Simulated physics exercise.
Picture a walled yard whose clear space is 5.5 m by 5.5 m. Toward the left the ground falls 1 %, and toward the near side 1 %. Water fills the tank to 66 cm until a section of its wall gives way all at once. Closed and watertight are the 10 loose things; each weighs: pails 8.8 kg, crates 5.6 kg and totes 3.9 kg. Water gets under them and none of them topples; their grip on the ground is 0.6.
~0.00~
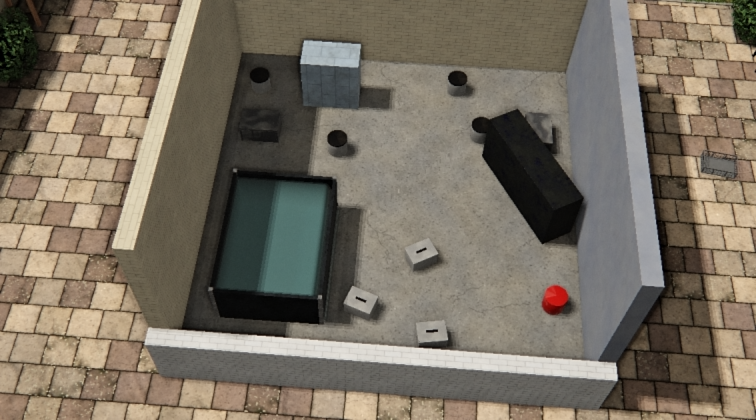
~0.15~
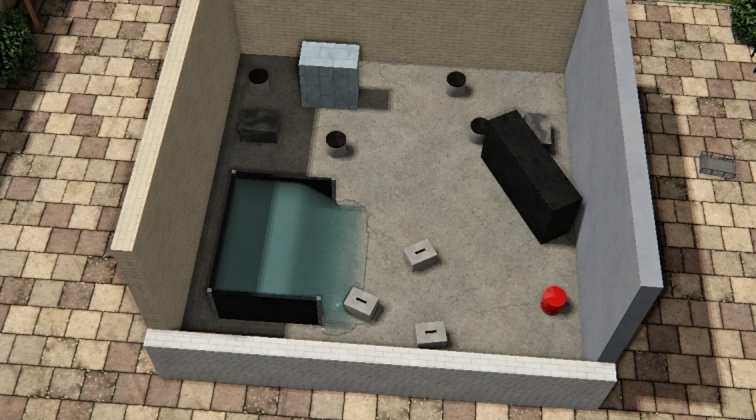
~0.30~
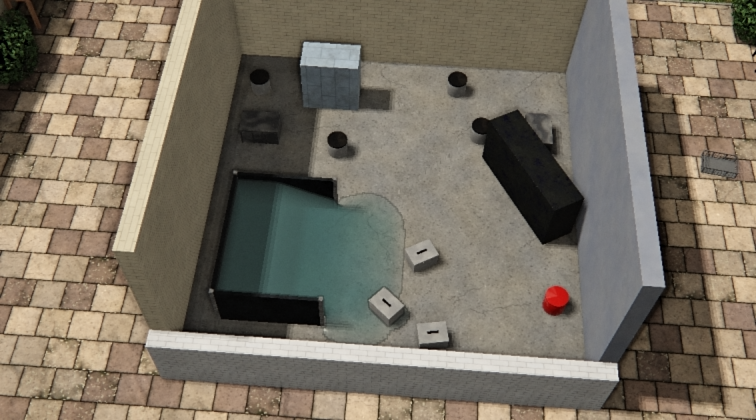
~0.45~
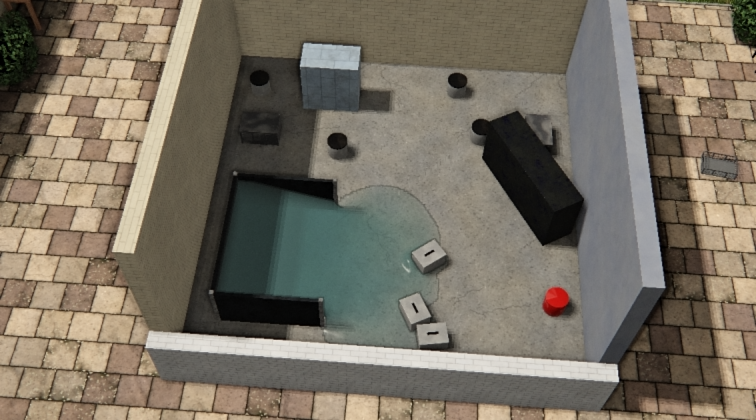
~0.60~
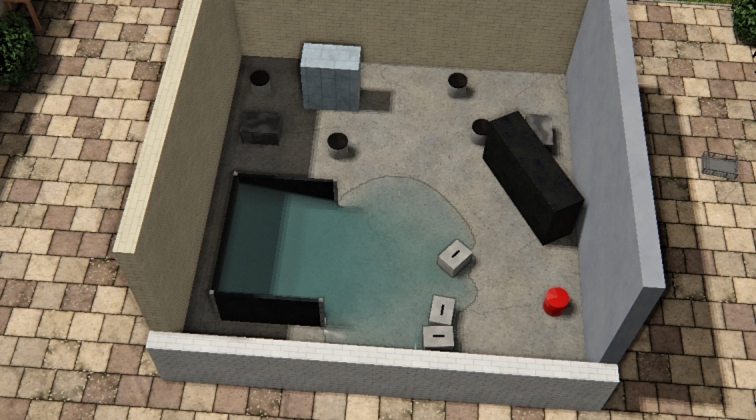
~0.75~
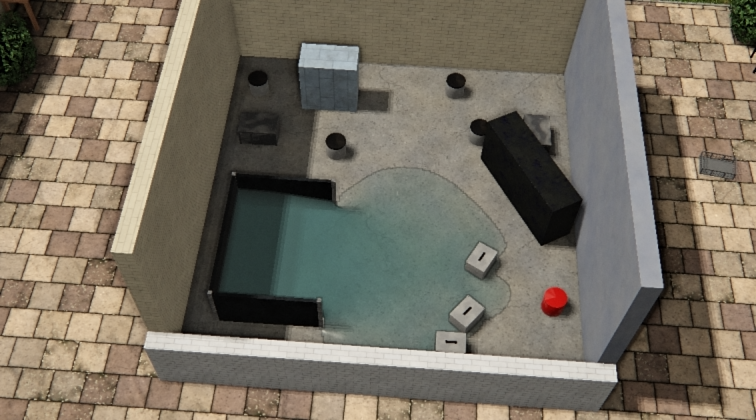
Water spreading from the open right side of a dark-walled tank across a walled yard, pushing pale blocks rightward, red pail staying still.
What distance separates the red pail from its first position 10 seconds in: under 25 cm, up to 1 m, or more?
The red pail lies more than 1 m from it.
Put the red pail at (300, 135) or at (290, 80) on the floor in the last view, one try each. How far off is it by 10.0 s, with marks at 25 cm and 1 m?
From the first place it is barely disturbed; from the second it is barely disturbed.
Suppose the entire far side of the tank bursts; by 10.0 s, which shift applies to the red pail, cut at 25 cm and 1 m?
If that happened, the red pail does not really move.
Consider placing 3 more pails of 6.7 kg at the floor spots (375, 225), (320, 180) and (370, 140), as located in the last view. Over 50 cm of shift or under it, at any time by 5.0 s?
In that order: Over, less, short of it.
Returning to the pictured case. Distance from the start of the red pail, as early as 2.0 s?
30 cm or so by then.
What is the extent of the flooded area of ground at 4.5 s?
About 23 m2.
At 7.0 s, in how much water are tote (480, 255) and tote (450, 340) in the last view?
Depth approx. 5 cm / 7 cm.
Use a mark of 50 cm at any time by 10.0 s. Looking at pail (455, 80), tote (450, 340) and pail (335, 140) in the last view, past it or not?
Well, going one by one, it's not that far, too far and not that far.
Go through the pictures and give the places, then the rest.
The red pail at (557, 295) rests on the ground; water covers 2.7 m2; 0 of 10 have shifted, in the first picture.
The red pail at (556, 296) rests on the ground; 3.7 m2 under water; 0 of 10 have shifted, in the second picture.
The red pail at (558, 296) rests on the ground; water covers 5.0 m2; 1 of 10 have shifted, in the third picture.
The red pail at (558, 297), on the bottom; water covers 6.4 m2; 2 of 10 have shifted, in the fourth picture.
The red pail at (558, 297), on the bottom; water covers 8.0 m2; 3 of 10 have shifted, in the fifth picture.
The red pail at (556, 297) rests on the ground; water covers 9.6 m2; 3 of 10 have shifted, in the sixth picture.
After 2.0 s the red pail is near (564, 308), 0.3 m from its start, afloat; 4 afloat.
After 4.5 s the red pail is near (369, 307), 2.6 m from its start, afloat; 5 afloat.
After 7.0 s the red pail is near (286, 331), 3.7 m from its start, aground; 5 afloat.
After 10.0 s the red pail is near (267, 329), 4.0 m from its start, aground; 5 afloat.
